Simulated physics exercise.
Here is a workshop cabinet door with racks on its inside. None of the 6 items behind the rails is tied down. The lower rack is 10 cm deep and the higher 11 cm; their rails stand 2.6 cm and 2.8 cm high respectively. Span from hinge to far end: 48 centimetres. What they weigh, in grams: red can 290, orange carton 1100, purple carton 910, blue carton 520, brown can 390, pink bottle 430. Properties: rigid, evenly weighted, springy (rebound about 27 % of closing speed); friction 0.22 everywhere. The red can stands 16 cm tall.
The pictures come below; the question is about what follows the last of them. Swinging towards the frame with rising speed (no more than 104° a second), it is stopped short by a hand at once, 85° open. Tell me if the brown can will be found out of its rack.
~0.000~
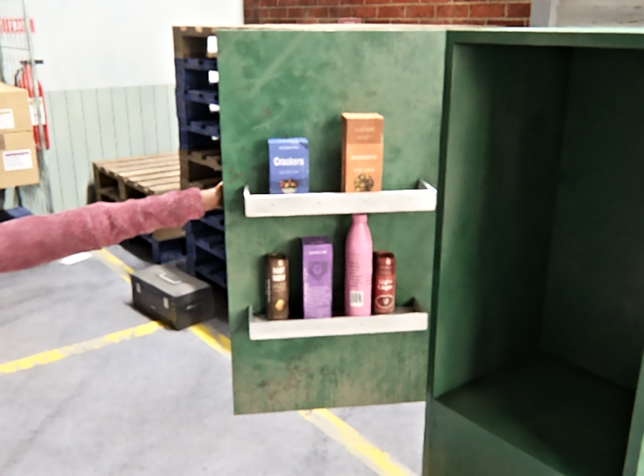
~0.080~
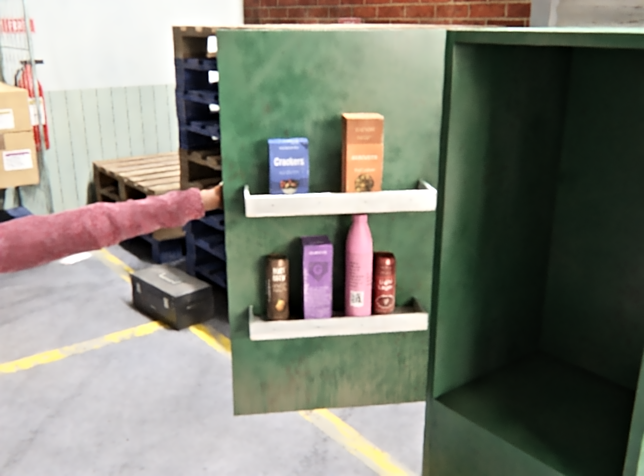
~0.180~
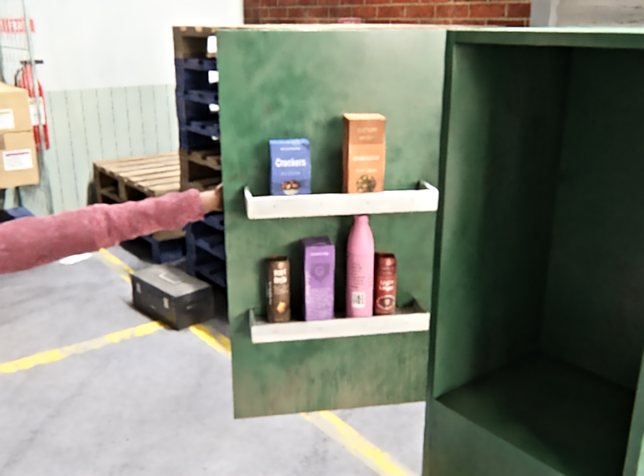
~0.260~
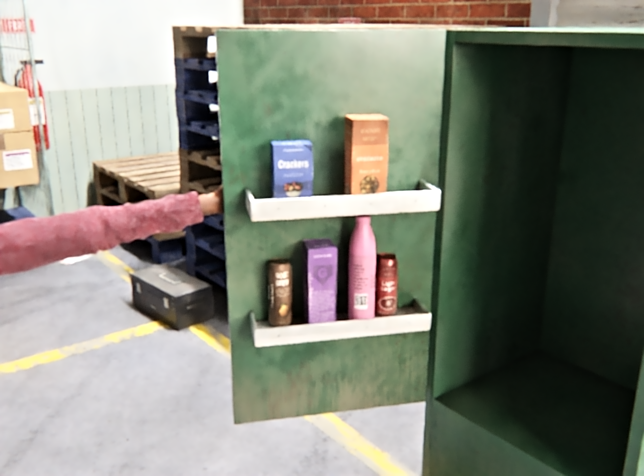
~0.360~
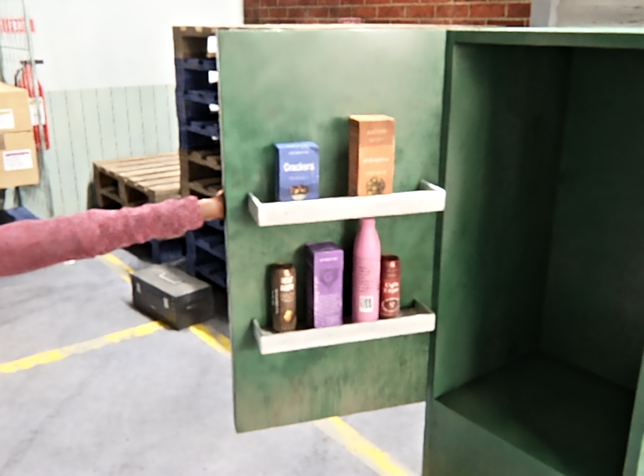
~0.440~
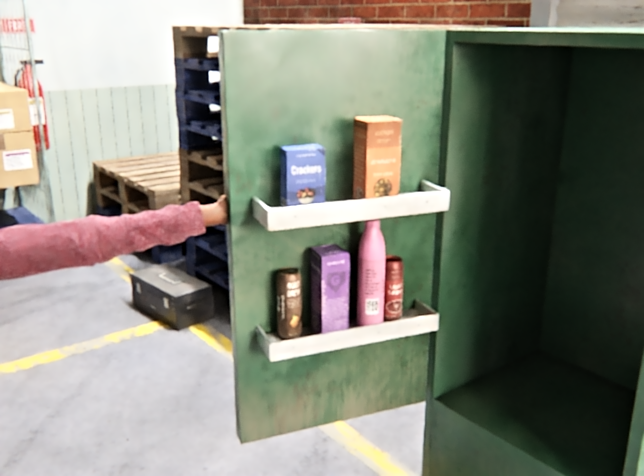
Off the door.
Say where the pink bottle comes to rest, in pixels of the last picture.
(401, 282), roughly.
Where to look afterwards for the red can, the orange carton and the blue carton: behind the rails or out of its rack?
Red can: Stays in bounds; orange carton: Stays in bounds; blue carton: Goes out of bounds.
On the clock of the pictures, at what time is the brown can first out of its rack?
It happens at about 0.9 s.
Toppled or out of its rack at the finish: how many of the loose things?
The answer: 2.
By 0.94 s, door at 85°; brown can now out of its rack; blue carton tilted 27°; purple carton tilted 16°.
By 1.44 s, door at 85°; blue carton now out of its rack.
By 1.64 s, door at 85°.
When it is over (2.6 s), out of its rack, blue carton and brown can; the other 4 within 5 cm of the start.
